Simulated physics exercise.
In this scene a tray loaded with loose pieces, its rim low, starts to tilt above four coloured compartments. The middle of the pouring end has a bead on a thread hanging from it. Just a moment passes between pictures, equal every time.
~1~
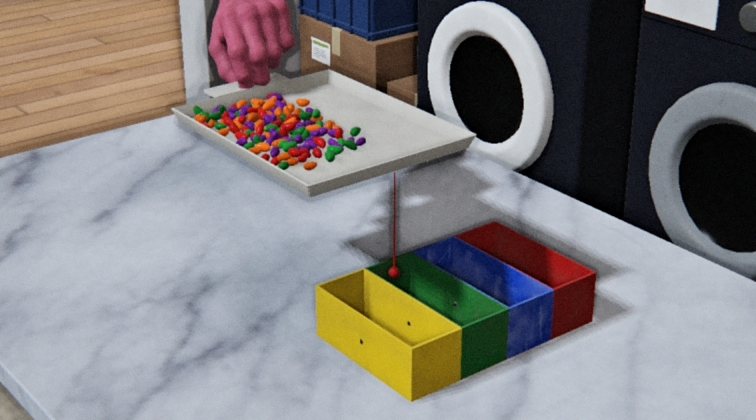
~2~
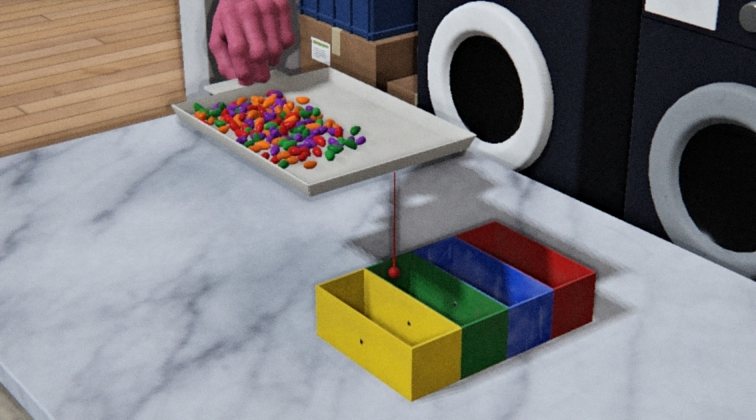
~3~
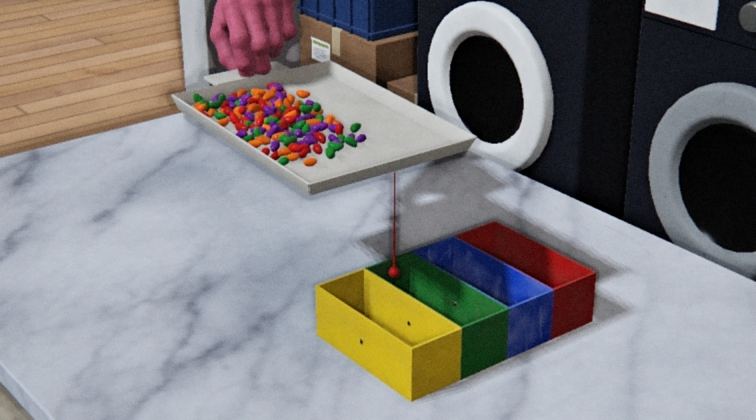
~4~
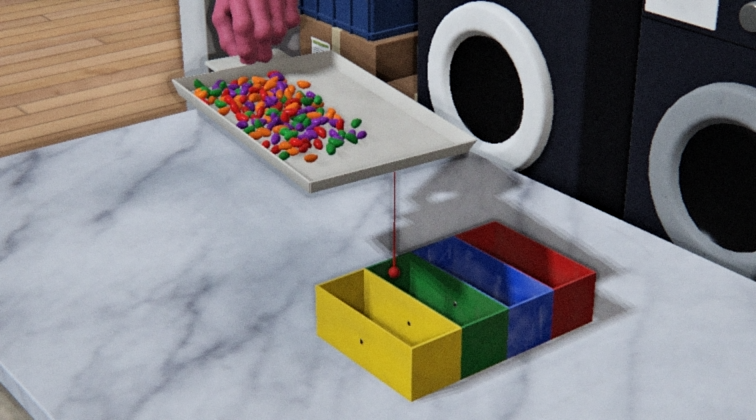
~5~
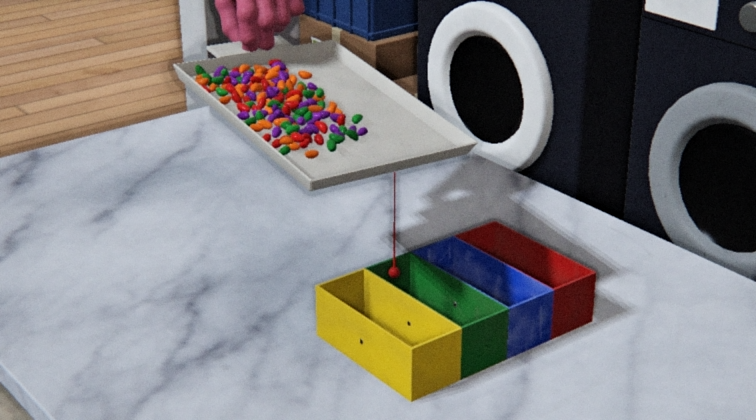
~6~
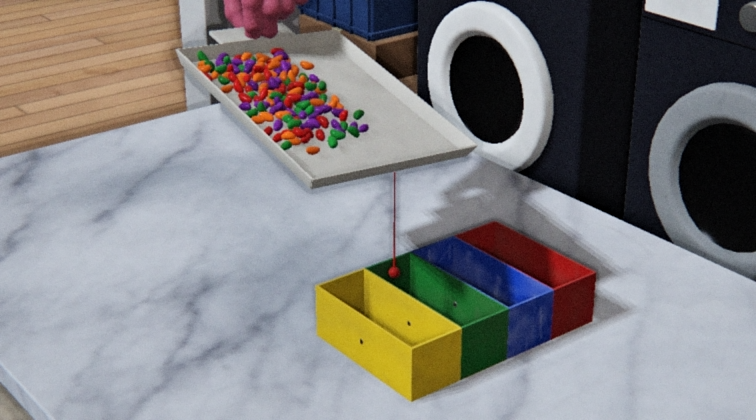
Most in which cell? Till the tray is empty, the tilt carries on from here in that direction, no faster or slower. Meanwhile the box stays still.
Blue cell.
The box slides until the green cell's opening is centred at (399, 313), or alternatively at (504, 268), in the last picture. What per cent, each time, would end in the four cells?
100 %, 80 %.
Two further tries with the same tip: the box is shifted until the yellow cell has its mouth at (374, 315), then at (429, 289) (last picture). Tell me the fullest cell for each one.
So the first one goes to that blue cell and the second to the green one.
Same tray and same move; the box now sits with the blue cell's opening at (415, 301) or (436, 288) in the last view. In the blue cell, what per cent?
Close to 20 in a hundred first, close to 30 in a hundred second.
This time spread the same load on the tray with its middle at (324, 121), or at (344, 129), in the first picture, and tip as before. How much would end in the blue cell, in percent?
The first gives 50 %, the second 50 %.
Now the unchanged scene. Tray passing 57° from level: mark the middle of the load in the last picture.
Load centre: Approx. (420, 143).
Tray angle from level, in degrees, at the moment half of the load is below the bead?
Roughly 90 degrees at that moment.
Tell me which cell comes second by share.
The one in second place is green.
Shortly afterwards, tray tipped steeply; the bulk on the tray; only a few in the green cell; only a few in the blue cell; a little falling or outside the box.
Next, tray tipped right over; near a quarter on the tray; near a third in the blue cell; near a quarter in the green cell; a little in the yellow cell; only a few in the red cell; near a quarter falling or outside the box.
Some moments later, tray tipped past a quarter turn; near half in the blue cell; near a third in the green cell; a little in the yellow cell; only a few in the red cell; only a few falling or outside the box.
In the end, tray tipped past a quarter turn; near half in the blue cell; near a third in the green cell; a little in the yellow cell; only a few in the red cell; only a few outside the box.
